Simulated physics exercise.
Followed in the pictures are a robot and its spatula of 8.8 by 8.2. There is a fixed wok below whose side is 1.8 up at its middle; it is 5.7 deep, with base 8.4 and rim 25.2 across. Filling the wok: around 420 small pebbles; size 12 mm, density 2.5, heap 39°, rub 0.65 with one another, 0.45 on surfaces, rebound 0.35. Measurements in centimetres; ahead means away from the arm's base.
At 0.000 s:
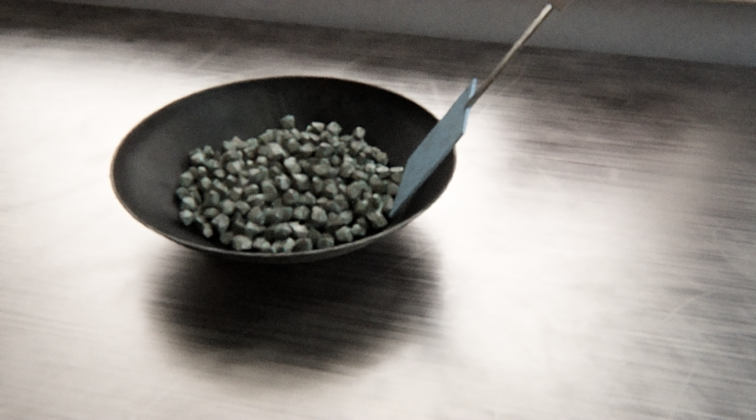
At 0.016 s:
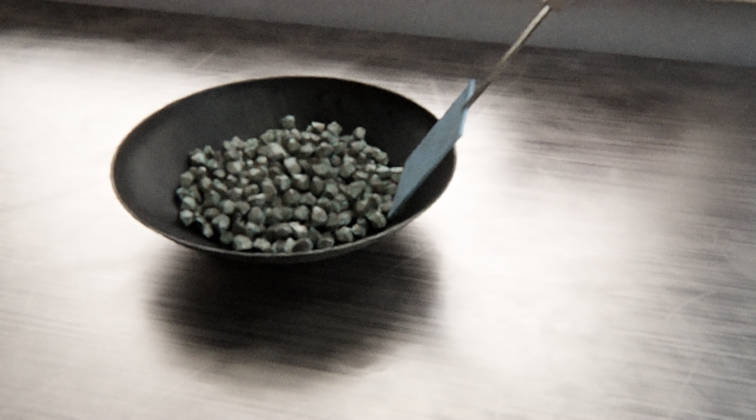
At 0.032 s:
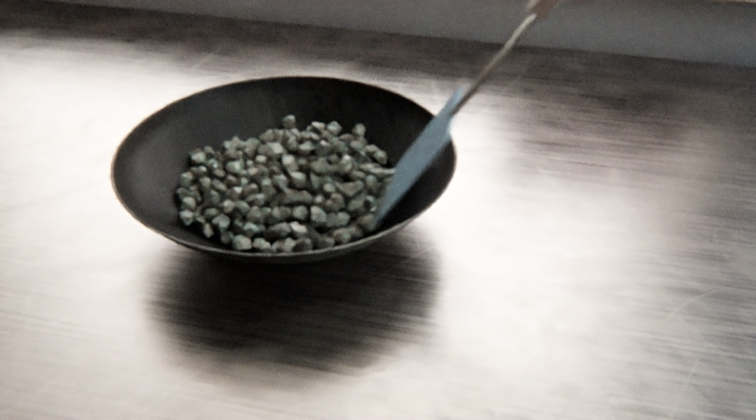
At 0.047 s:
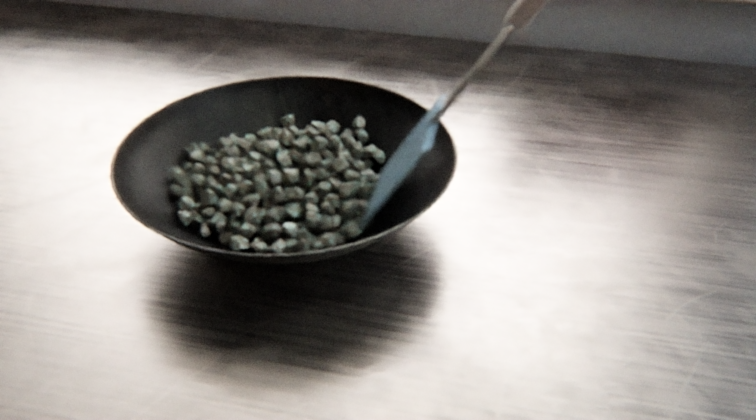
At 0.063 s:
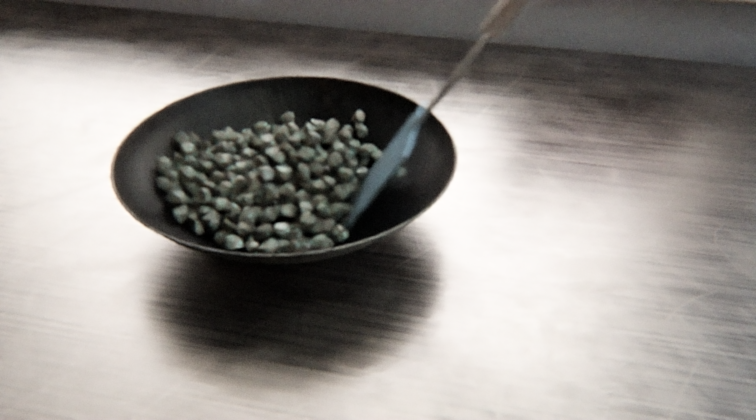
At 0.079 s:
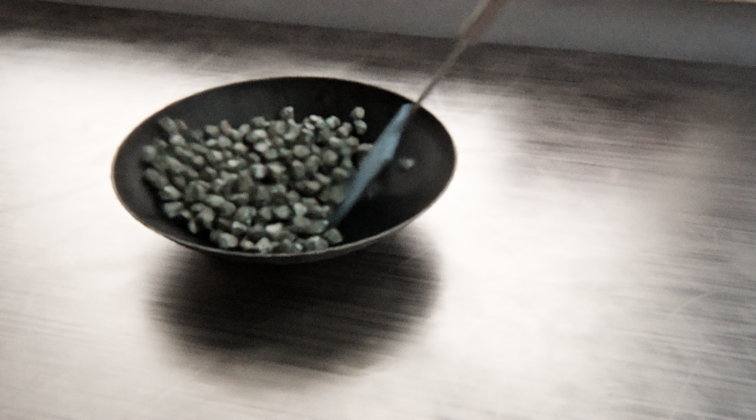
A blue spatula pushing a heap of small grey-green pebbles leftward across the inside of a dark wok on a metallic surface.
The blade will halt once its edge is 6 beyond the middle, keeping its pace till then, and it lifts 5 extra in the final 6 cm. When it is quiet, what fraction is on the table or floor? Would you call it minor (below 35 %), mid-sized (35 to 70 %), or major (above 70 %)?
I would call it minor.
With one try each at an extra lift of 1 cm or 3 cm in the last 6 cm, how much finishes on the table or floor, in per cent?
It comes to around 35 per cent on the first try and around 35 per cent on the second.
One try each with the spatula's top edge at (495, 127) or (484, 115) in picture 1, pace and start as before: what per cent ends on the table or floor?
About 20 and 25 per cent.
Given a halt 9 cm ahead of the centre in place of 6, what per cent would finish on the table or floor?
In that case some 50 per cent.
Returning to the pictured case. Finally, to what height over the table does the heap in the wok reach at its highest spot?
Some 7.0 cm above the table.
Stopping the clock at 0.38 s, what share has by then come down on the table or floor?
It works out to about 15 in a hundred.
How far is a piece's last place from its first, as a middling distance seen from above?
I'd put it at close to 7 centimetres.
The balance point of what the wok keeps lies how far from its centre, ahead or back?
Some 4.5 cm ahead of the centre.
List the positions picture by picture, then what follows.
The spatula top edge at (470, 104), sloping 59°; upper third of the load around (290, 173), from x 180 to 400, top at y 125; 421 in the wok, in the first frame.
The spatula top edge at (468, 105), sloping 59°; upper third of the load around (290, 173), from x 180 to 400, top at y 125, in the second frame.
The spatula top edge at (455, 112), sloping 59°; upper third of the load around (288, 171), from x 180 to 390, top at y 125, in the third frame.
The spatula top edge at (435, 120), sloping 59°; upper third of the load around (284, 166), from x 175 to 390, top at y 120, in the fourth frame.
The spatula top edge at (416, 126), sloping 59°; upper third of the load around (270, 164), from x 160 to 400, top at y 120, in the fifth frame.
The spatula top edge at (398, 130), sloping 59°; upper third of the load around (256, 160), from x 150 to 405, top at y 115; 421 in the wok, in the sixth frame.
After 0.12 s, sloping 59°, highest piece 7 above the table; 420 in the wok, 1 on the blade or in flight.
After 0.16 s, sloping 59°, highest piece 10 above the table; 414 in the wok, 7 on the blade or in flight.
After 0.38 s, sloping 59°, highest piece 14 above the table; 318 in the wok, 68 on the table or floor, 35 on the blade or in flight.
After 1.43 s, sloping 59°, highest piece 6 above the table; 318 in the wok, 103 on the table or floor.
In the end, 318 in the wok, 103 on the table or floor. That is 24 % on the table or floor.
